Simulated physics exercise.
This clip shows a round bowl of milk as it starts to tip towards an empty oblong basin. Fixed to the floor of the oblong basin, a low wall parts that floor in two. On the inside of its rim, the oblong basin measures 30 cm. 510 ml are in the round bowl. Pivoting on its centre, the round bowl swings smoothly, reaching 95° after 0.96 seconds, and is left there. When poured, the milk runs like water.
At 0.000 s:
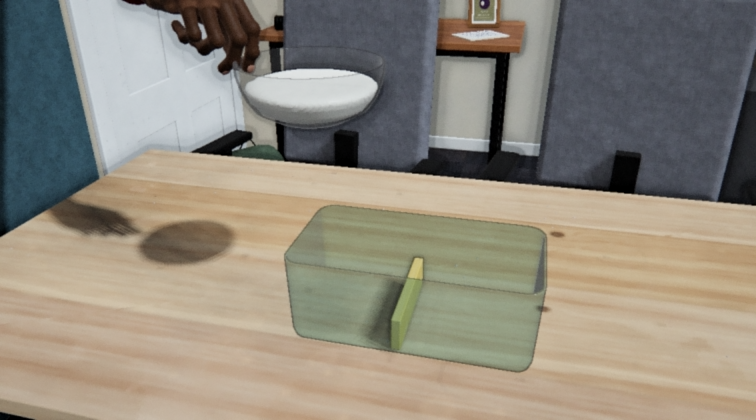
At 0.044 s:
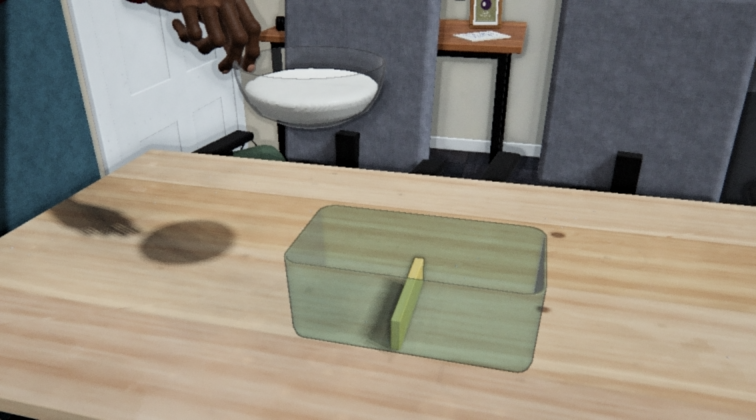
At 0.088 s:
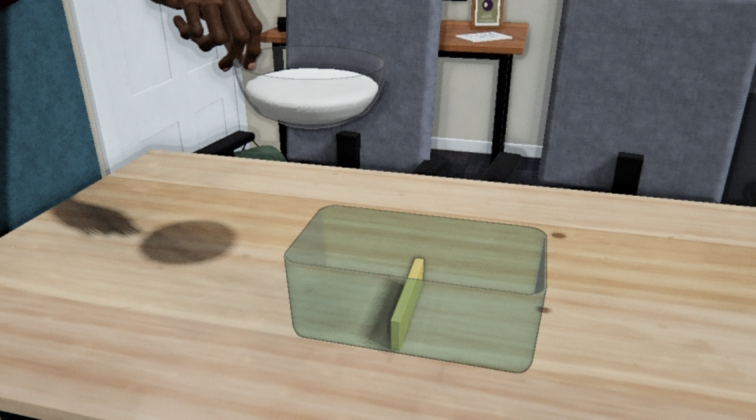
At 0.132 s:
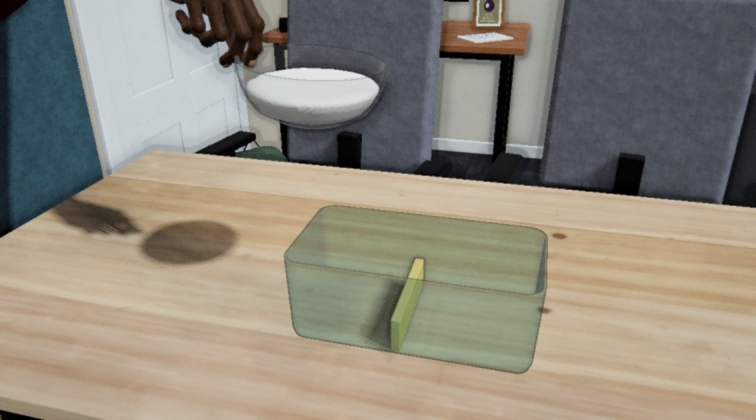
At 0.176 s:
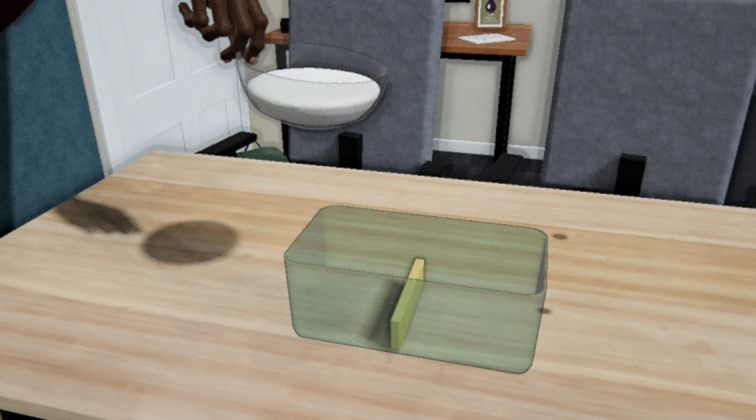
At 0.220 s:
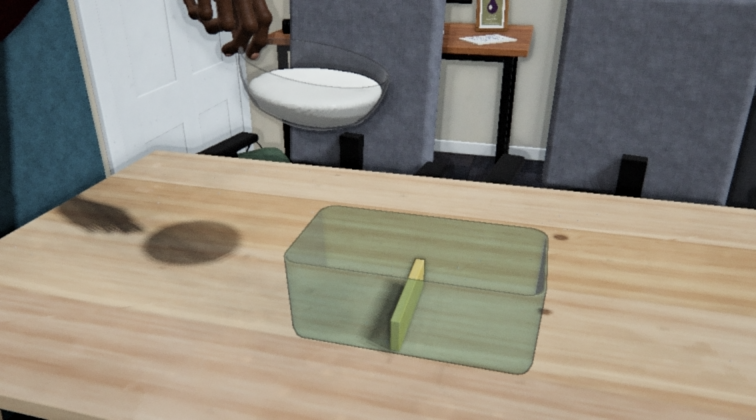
A hand hovers beside a bowl of white liquid as the bowl tilts slightly rightward.
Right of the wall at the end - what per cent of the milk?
Near 68 per cent.
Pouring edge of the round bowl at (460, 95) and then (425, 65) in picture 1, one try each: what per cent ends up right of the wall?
First 95, then 90 per cent.
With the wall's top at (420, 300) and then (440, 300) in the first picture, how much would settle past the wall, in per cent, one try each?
The first try gives 55 percent and the second 30 percent.
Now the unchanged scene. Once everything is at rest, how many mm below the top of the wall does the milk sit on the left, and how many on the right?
For the left, around 36 mm; for the right, around 28 mm.
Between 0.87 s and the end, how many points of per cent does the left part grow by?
I'd put it near 16 percent.
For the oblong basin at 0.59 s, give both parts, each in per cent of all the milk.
Left roughly 2 per cent, right roughly 5.
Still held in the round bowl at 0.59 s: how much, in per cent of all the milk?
Close to 46 percent of the liquid remains at that time.
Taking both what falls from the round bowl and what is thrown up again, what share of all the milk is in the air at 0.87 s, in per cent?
Close to 14 per cent.
By 0.59 s the tilt is 65° and 46 per cent is still to pour, 2 is left of the wall and 5 right of it.
By 0.87 s the tilt is 93° and 5 per cent is still to pour, 15 is left of the wall and 66 right of it.
By 1.15 s the tilt is 95° and 0 per cent is still to pour, 32 is left of the wall and 67 right of it.
By 1.46 s the tilt is 95° and 0 per cent is still to pour, 31 is left of the wall and 68 right of it.
At rest 31 per cent lies left of the wall, 68 right of it and 1 outside.
